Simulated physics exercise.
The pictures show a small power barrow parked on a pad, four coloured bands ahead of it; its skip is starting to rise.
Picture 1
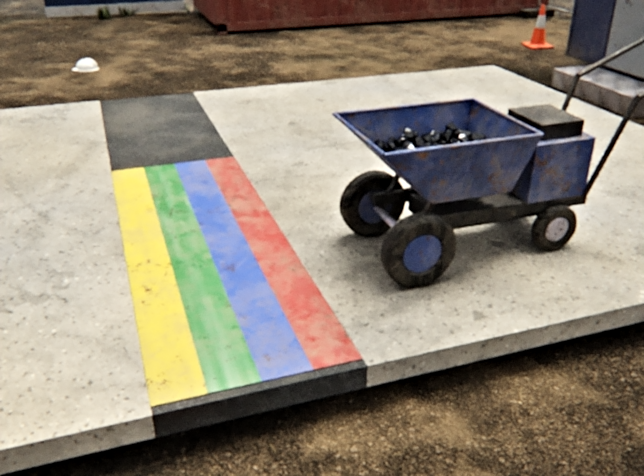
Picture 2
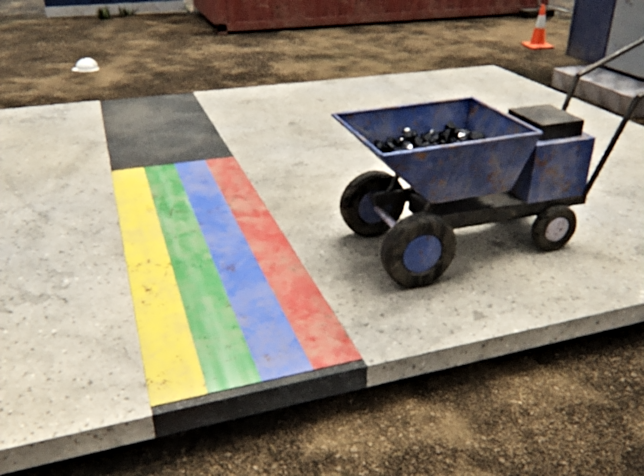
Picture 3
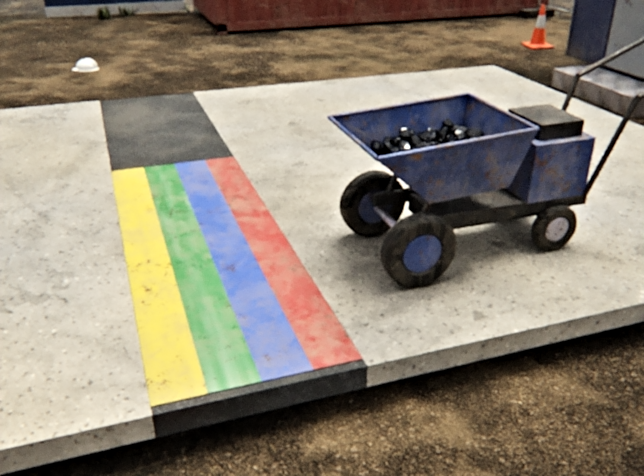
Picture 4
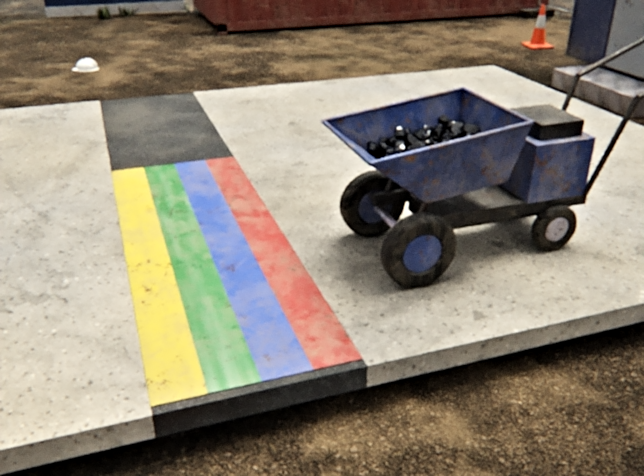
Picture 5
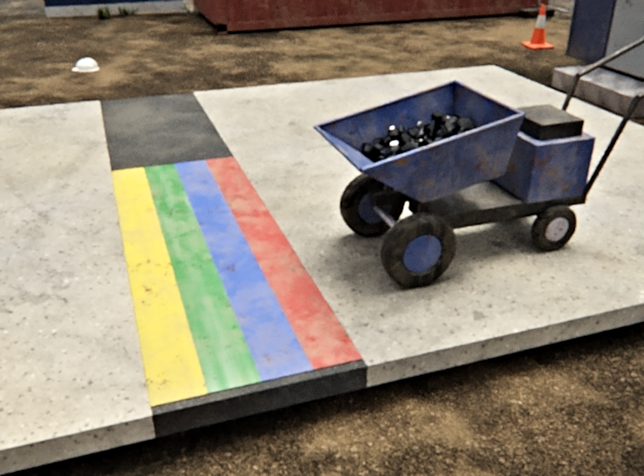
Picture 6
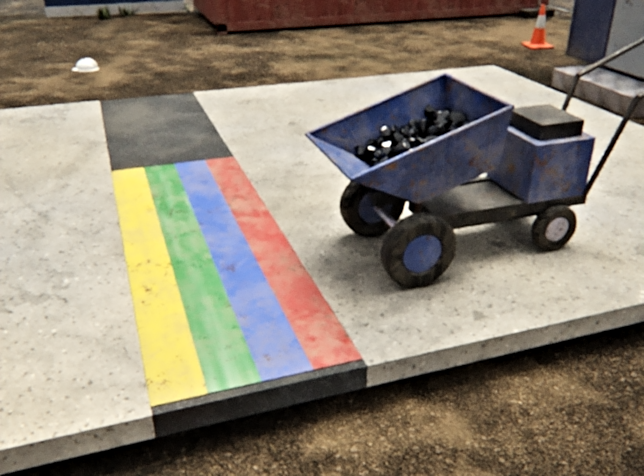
Blue power barrow standing still on a pale pad, its coal-filled skip gradually tilting forward towards the left, facing four coloured bands.
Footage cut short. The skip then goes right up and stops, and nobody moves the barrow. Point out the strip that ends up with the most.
The blue one ends up with the most.
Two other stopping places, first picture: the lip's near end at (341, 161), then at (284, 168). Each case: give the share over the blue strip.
Result: 30 in a hundred, then 0 in a hundred.
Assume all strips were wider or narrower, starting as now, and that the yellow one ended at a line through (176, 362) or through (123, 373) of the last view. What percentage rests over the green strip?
Shares in turn: 20 %; 10 %.
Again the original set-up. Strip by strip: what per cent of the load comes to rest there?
The red strip gets close to 20, the blue strip close to 35, the green strip close to 15 and the yellow strip close to 5.
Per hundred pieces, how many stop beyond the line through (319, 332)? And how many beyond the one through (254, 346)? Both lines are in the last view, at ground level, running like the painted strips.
I reckon some 70 per cent and some 30 per cent.
Just after the last frame, skip tipped steeply; every one in the skip.
A moment on, skip tipped right over; the larger part in the skip; about a tenth over the red strip; about a tenth over the blue strip.
Further on, skip tipped right over; roughly a quarter in the skip; roughly a quarter over the red strip; roughly a third over the blue strip; about a tenth over the green strip; about a tenth over the yellow strip; just a few off the paint.
When it is over, skip tipped right over; roughly a quarter in the skip; roughly a quarter over the red strip; roughly a third over the blue strip; about a tenth over the green strip; about a tenth over the yellow strip; just a few off the paint.
